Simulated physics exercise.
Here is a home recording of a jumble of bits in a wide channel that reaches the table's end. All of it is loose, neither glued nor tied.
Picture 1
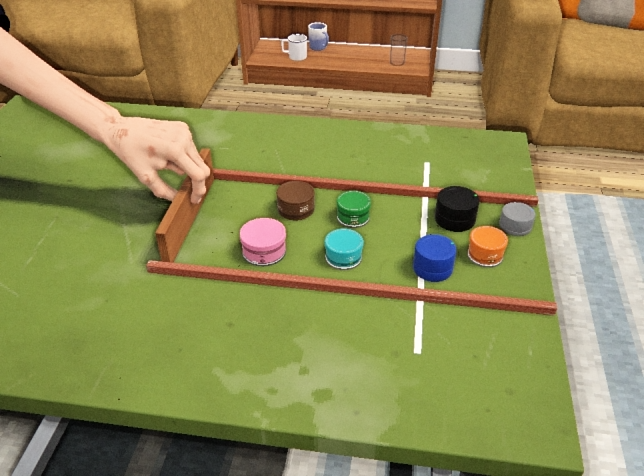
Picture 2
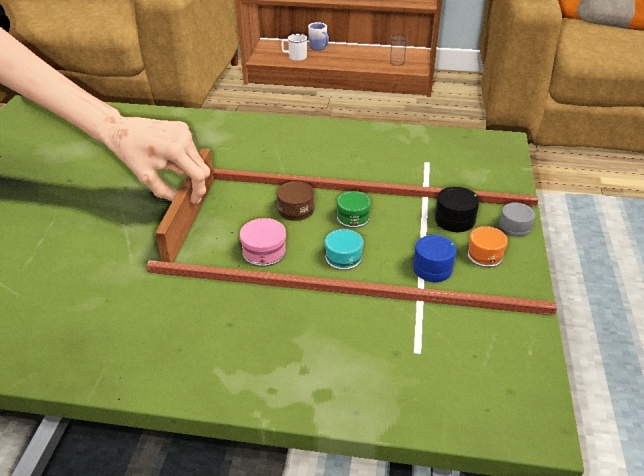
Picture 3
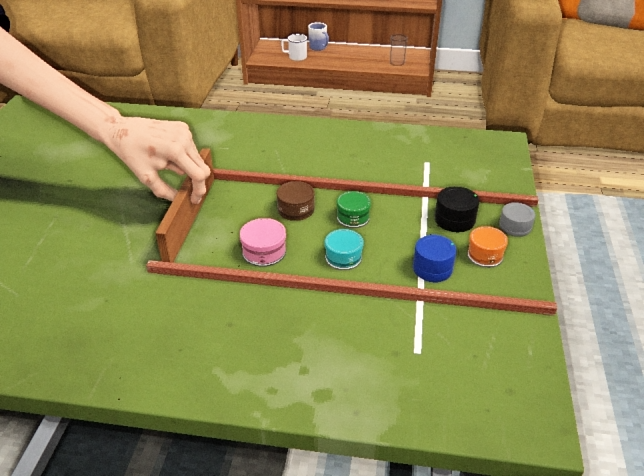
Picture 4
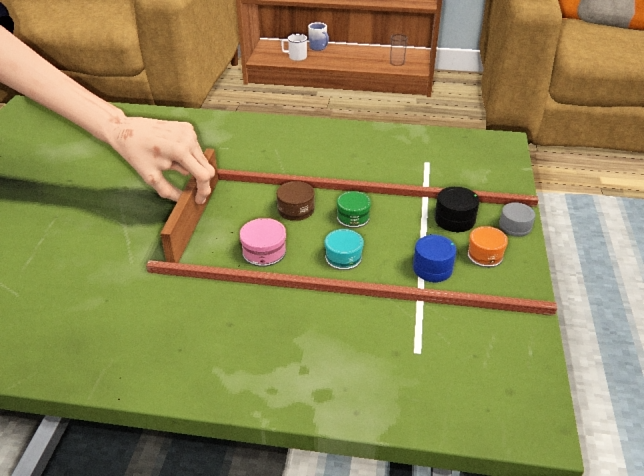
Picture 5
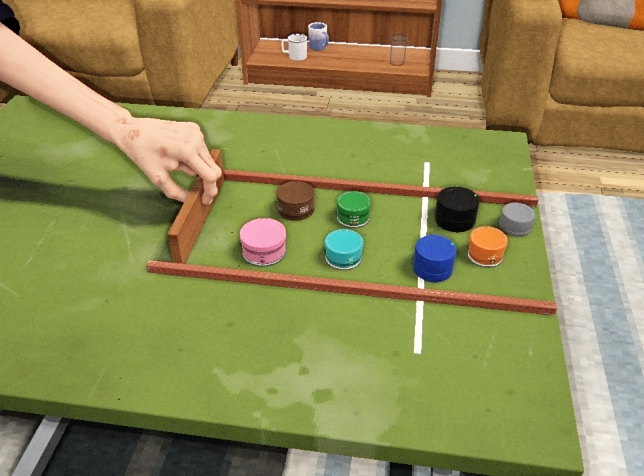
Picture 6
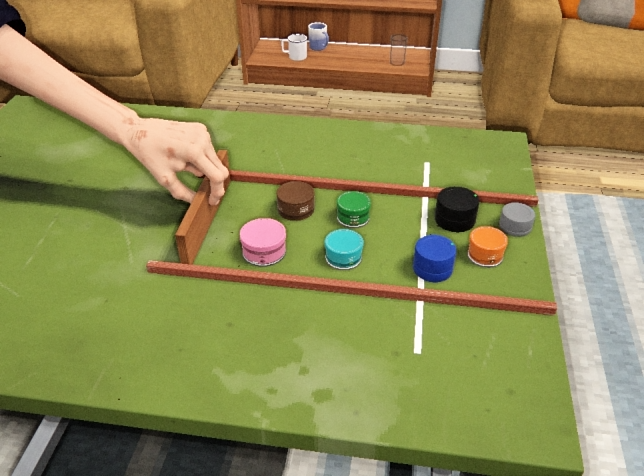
On a green table, a hand slides a wooden board slightly right toward several colourful tins.
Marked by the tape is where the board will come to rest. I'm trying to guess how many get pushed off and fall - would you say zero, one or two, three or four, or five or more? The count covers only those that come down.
Overboard: Nil.
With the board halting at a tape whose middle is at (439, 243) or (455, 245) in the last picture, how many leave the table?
Counts per try: 0; 0.
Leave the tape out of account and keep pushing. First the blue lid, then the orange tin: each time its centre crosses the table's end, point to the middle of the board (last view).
Roughly (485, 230); roughly (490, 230).
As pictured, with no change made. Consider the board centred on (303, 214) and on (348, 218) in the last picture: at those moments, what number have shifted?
Answer - first 4, then 5.
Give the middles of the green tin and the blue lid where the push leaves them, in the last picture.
(465, 236) and (520, 277), approximately.
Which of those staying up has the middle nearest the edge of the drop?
The foremost one is the grey lid.
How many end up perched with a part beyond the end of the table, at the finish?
0 is the number.
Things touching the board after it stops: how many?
The figure is 2.
Early on, none off yet; grey lid at rest near (517, 220); orange tin at rest near (487, 247); black lid at rest near (457, 209).
Finally, the number that fall off is zero.
